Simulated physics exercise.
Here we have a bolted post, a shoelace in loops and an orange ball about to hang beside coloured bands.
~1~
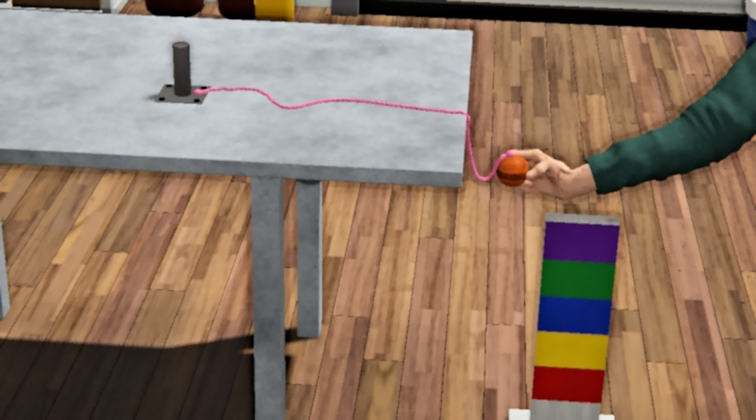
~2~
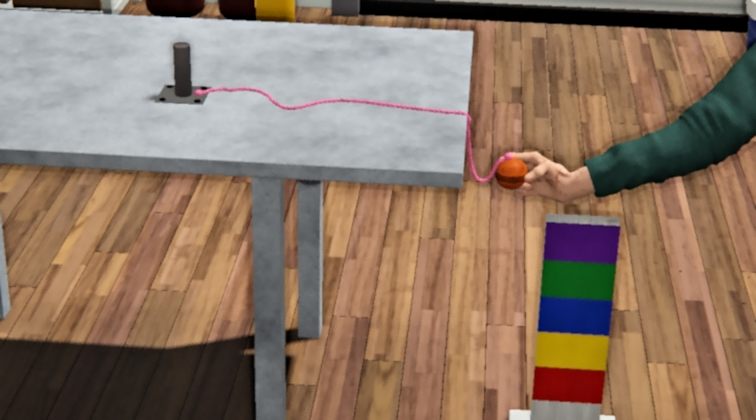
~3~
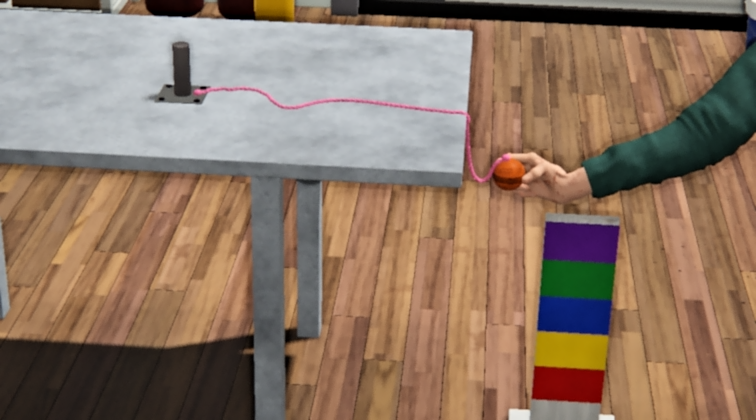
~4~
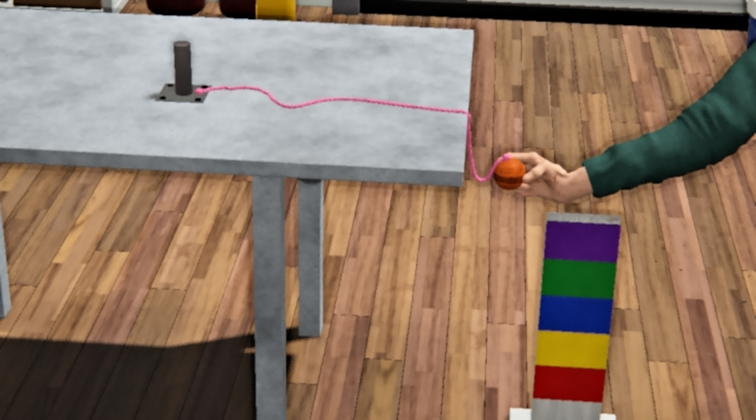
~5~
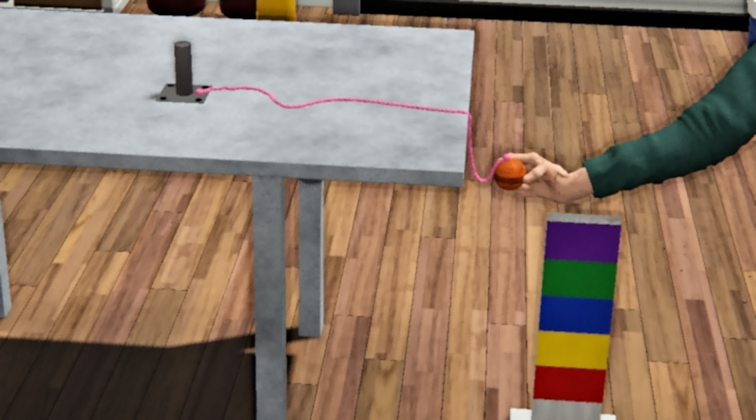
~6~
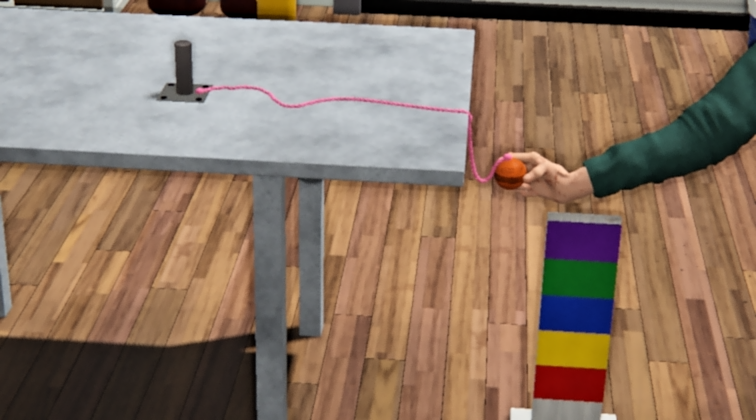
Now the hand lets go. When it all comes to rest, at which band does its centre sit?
At green.
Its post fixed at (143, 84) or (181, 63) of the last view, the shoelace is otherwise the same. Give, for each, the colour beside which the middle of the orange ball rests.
In that order: Purple; purple.
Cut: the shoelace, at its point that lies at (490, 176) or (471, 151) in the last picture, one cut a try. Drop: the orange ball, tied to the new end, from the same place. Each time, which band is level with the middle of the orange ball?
It would be purple; higher than all five.
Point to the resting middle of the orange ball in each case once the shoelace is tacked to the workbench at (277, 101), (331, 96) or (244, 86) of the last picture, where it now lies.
Roughly (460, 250), (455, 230) and (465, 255).
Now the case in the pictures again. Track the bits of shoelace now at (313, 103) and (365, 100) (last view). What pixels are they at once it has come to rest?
End positions: About (349, 99) and about (403, 101).
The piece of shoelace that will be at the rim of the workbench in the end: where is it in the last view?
At (430, 109).
Soon after, ball near (481, 248); level with purple.
After that, ball near (424, 255); level with green.
And then, ball near (476, 259); level with green.
In the end, ball near (468, 260); level with green. Its middle rests at the green band.
